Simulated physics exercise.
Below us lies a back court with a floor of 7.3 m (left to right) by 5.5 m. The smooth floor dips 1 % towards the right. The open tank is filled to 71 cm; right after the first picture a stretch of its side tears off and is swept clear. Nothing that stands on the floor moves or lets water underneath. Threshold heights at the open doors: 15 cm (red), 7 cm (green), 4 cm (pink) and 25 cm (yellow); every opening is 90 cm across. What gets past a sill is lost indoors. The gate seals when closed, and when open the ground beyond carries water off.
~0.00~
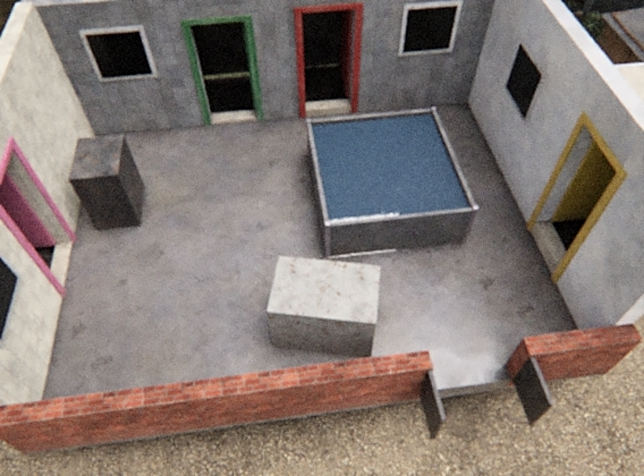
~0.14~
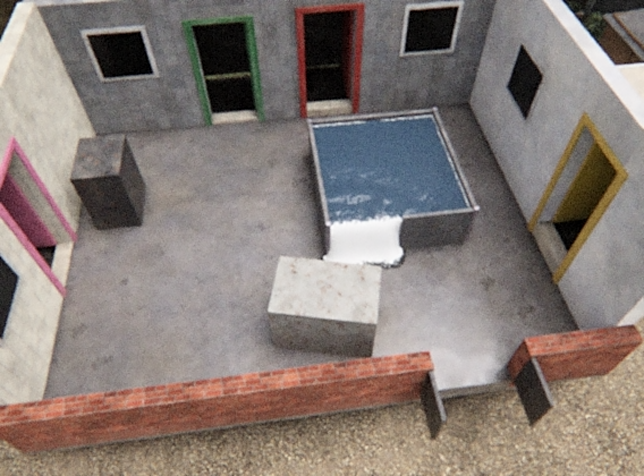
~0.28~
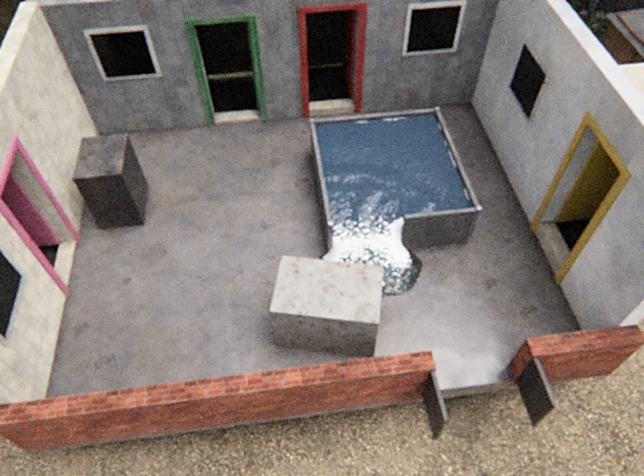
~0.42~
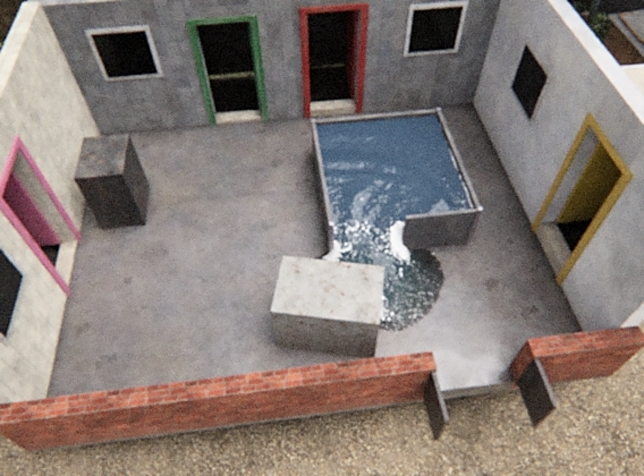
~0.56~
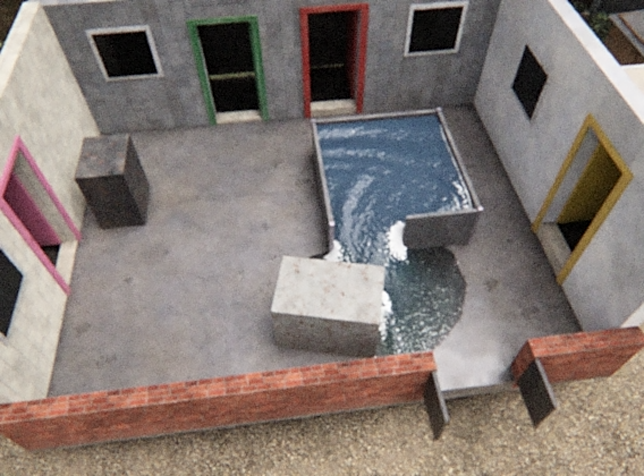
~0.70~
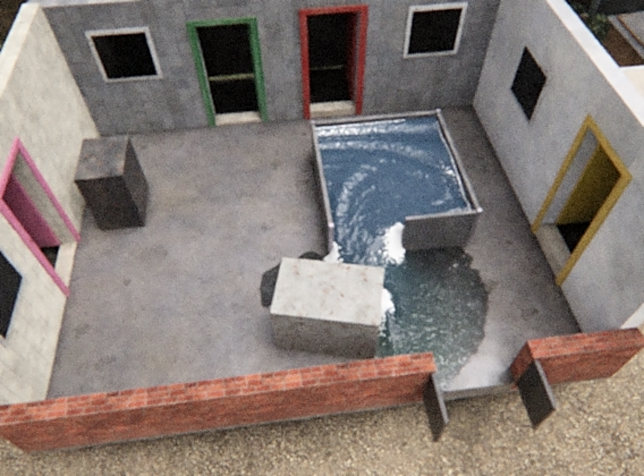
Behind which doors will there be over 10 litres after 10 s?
Within that time: At the red door it does not reach the limit; at the green door it stays under the limit; at the pink door it exceeds the limit; at the yellow door it does not reach the limit.
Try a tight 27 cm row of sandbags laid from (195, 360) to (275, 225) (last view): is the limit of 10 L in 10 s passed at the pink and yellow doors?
Against that limit: Pink under, yellow under.
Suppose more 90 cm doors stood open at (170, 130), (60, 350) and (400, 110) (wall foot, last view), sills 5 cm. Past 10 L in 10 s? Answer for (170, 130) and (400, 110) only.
In turn: Past it, over.
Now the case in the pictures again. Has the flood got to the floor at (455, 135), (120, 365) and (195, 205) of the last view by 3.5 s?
In that order: Not reached, flooded, wet.
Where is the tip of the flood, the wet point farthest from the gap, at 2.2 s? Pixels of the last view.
Around (86, 260).
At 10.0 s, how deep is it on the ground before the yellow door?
Roughly 6.0 cm deep.
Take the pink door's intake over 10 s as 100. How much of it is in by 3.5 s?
About 40 per cent.
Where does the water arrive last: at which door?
It is the red one.
After 1.4 s water covers 20 % of the floor and is deepest (59 cm) near (349, 301); red door not reached, green door not reached, pink door not reached, yellow door not reached.
After 2.2 s water covers 45 % of the floor and is deepest (47 cm) near (349, 301); red door not reached, green door not reached, pink door not reached, yellow door 1 cm at the sill, 0 L in.
After 3.5 s water covers 75 % of the floor and is deepest (32 cm) near (349, 301); red door not reached, green door 3 cm at the sill, 0 L in, pink door 12 cm at the sill, 33 L in, yellow door 12 cm at the sill, 0 L in.
After 6.0 s water covers 90 % of the floor and is deepest (20 cm) near (349, 301); red door 3 cm at the sill, 0 L in, green door 4 cm at the sill, 0 L in, pink door 8 cm at the sill, 66 L in, yellow door 9 cm at the sill, 0 L in.
After 10.0 s water covers 100 % of the floor and is deepest (13 cm) near (351, 149); red door 10 cm at the sill, 0 L in, green door 5 cm at the sill, 0 L in, pink door 4 cm at the sill, 80 L in, yellow door 6 cm at the sill, 0 L in.
